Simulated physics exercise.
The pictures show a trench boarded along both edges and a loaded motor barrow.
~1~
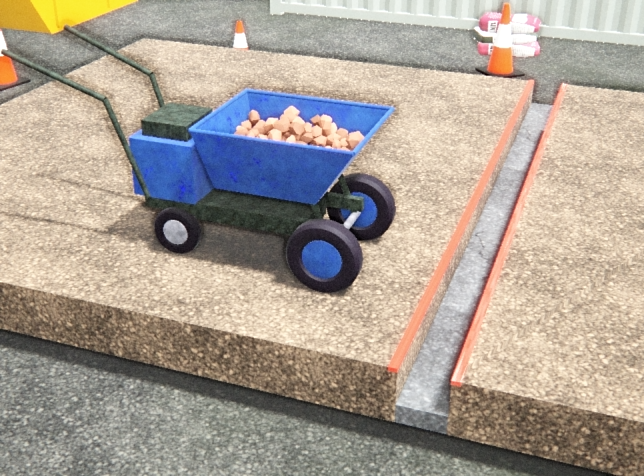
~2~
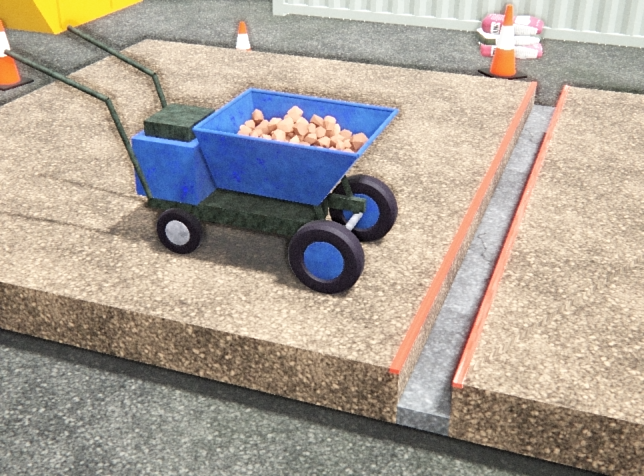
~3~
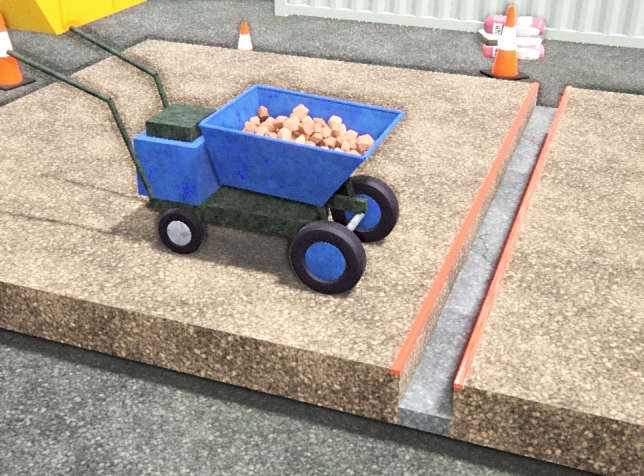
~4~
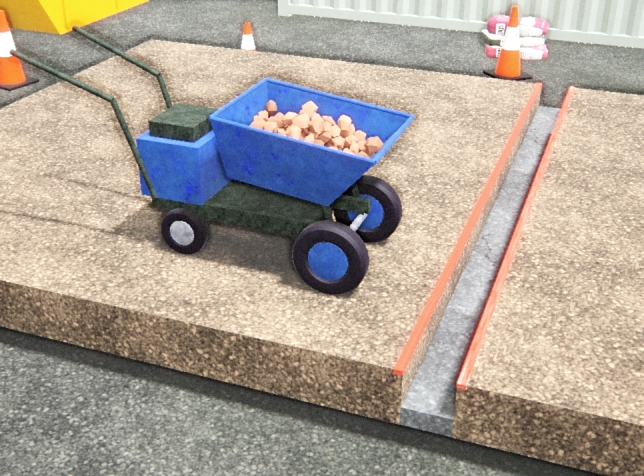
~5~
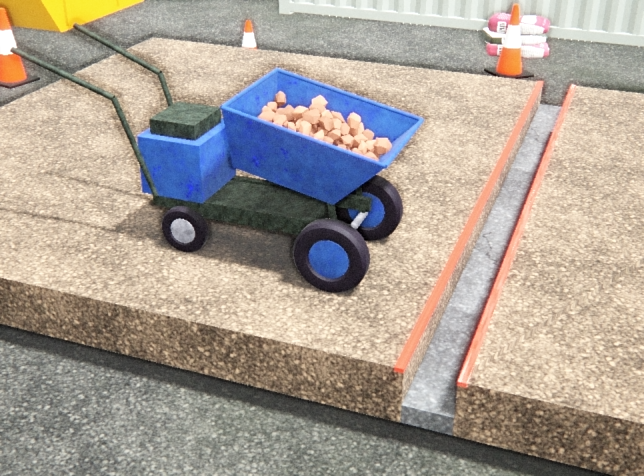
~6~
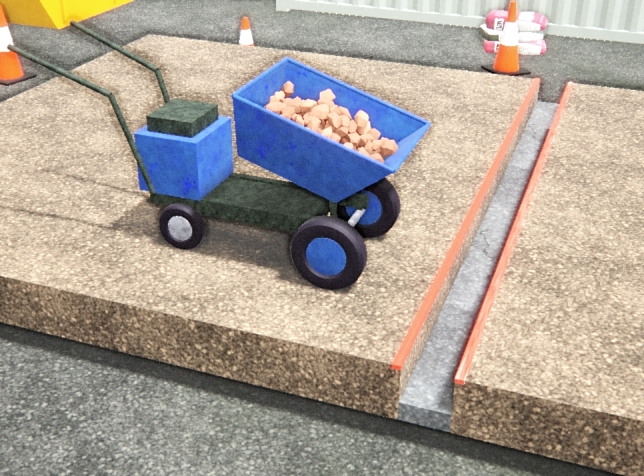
Beside a narrow trench, a blue skip full of rubble tilts gradually forward on a barrow.
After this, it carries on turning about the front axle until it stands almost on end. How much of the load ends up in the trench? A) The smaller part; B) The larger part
The larger part (B).
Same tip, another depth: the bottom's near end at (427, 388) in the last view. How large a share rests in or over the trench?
Estimated share: Approx. 40 %.
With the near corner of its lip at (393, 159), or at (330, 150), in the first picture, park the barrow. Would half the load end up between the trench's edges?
In the first case a smaller fraction; in the second case upwards of half.
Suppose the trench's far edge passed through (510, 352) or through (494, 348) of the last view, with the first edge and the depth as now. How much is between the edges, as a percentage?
In order: 100 per cent, then 90 per cent.
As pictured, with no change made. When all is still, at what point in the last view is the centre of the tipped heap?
The centre settles at about (479, 292).
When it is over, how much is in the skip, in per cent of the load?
Some 5 per cent.
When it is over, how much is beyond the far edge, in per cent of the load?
Roughly 30 in a hundred.
Soon after the last picture, skip tipped steeply; all in the skip.
A little later, skip tipped right over; most in the skip; a small part in or heaped over the trench; a small part beyond it; a stray few falling.
Later still, skip tipped right over; a small part in the skip; about two thirds in or heaped over the trench; about a third beyond it.
At rest, skip tipped right over; a small part in the skip; about two thirds in or heaped over the trench; about a third beyond it.
